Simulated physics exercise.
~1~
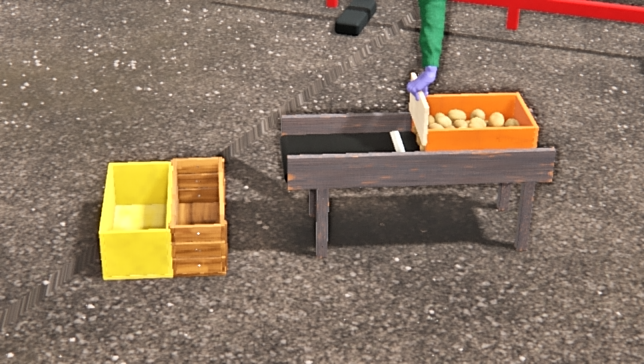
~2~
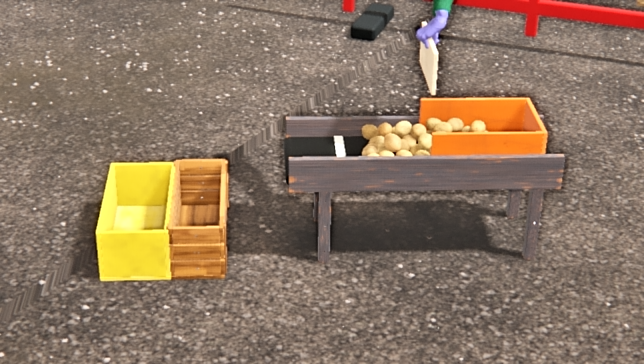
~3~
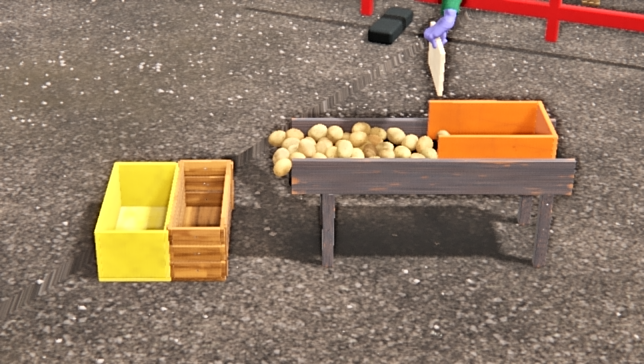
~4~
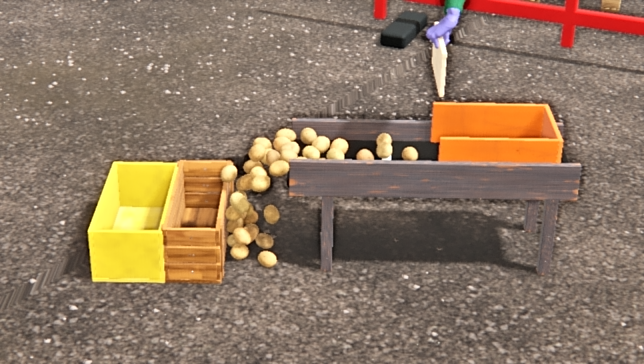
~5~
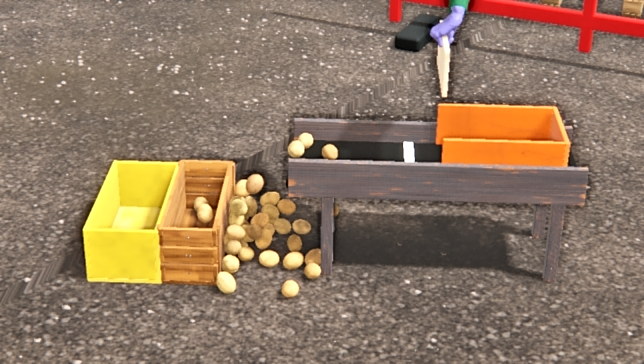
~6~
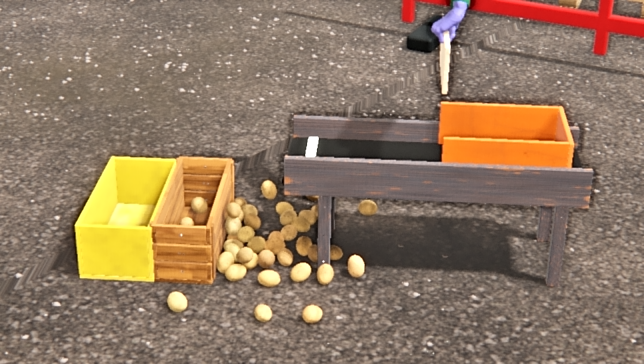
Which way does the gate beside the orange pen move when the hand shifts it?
The gate moves up, lifted clear of the belt by the hand, and it stays raised while the lumps ride away.
